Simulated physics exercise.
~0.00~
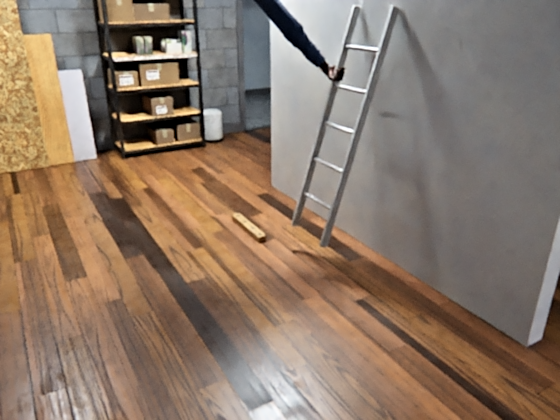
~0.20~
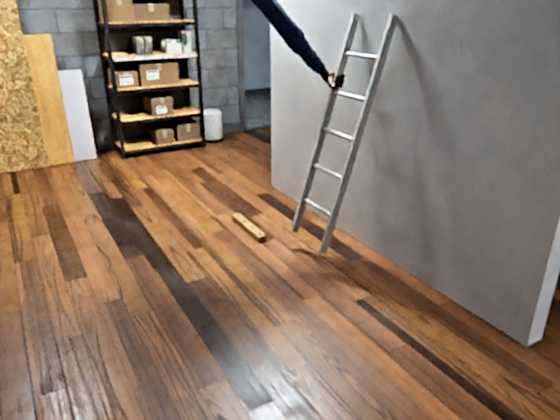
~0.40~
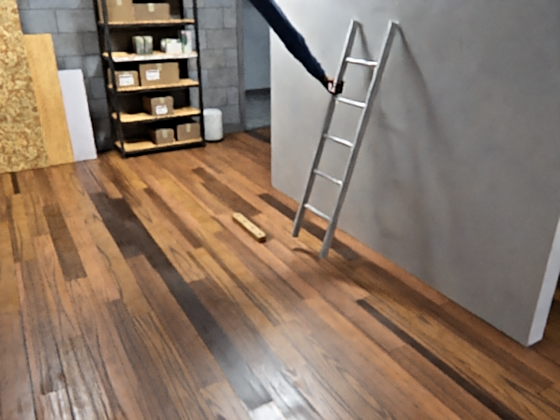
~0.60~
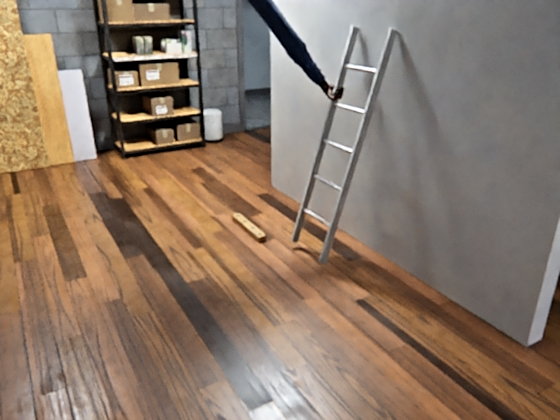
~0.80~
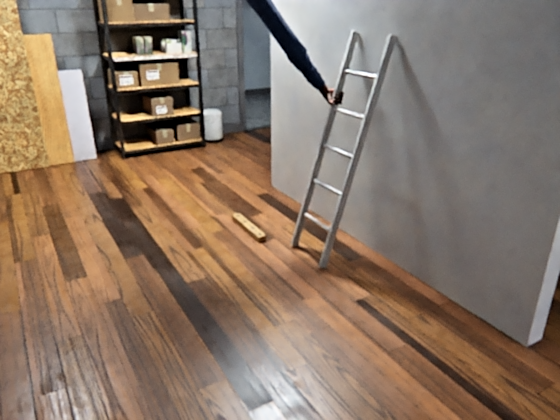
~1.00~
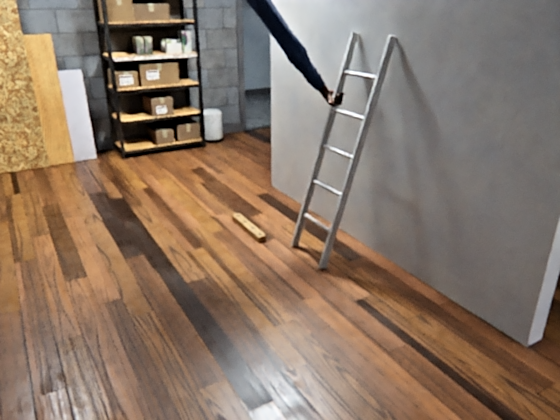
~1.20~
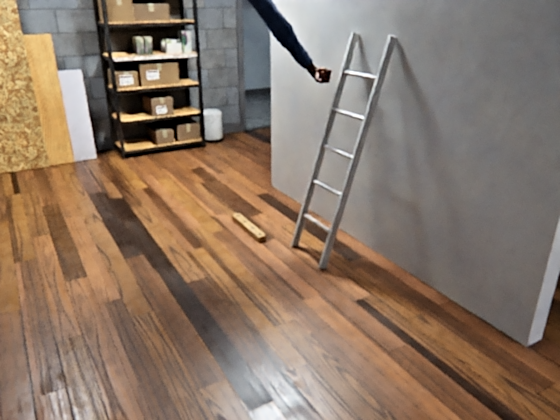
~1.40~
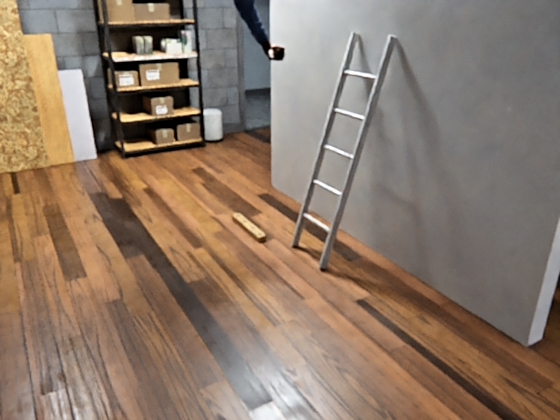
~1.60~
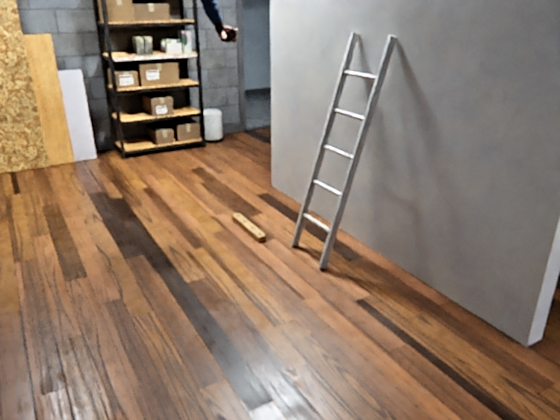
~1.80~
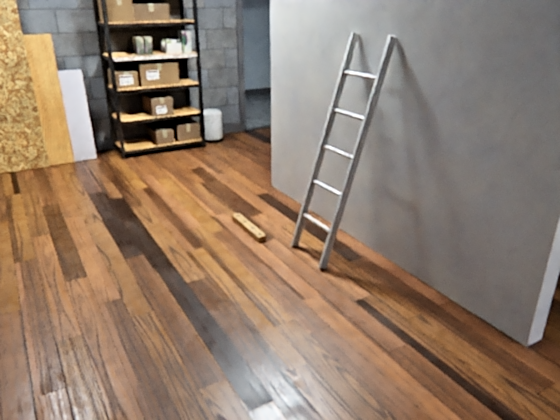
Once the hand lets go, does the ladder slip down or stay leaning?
The ladder stays leaning against the wall after the hand lets go and draws away.
A pale ladder, lowered slightly by a hand, stays leaning on the grey wall once released.
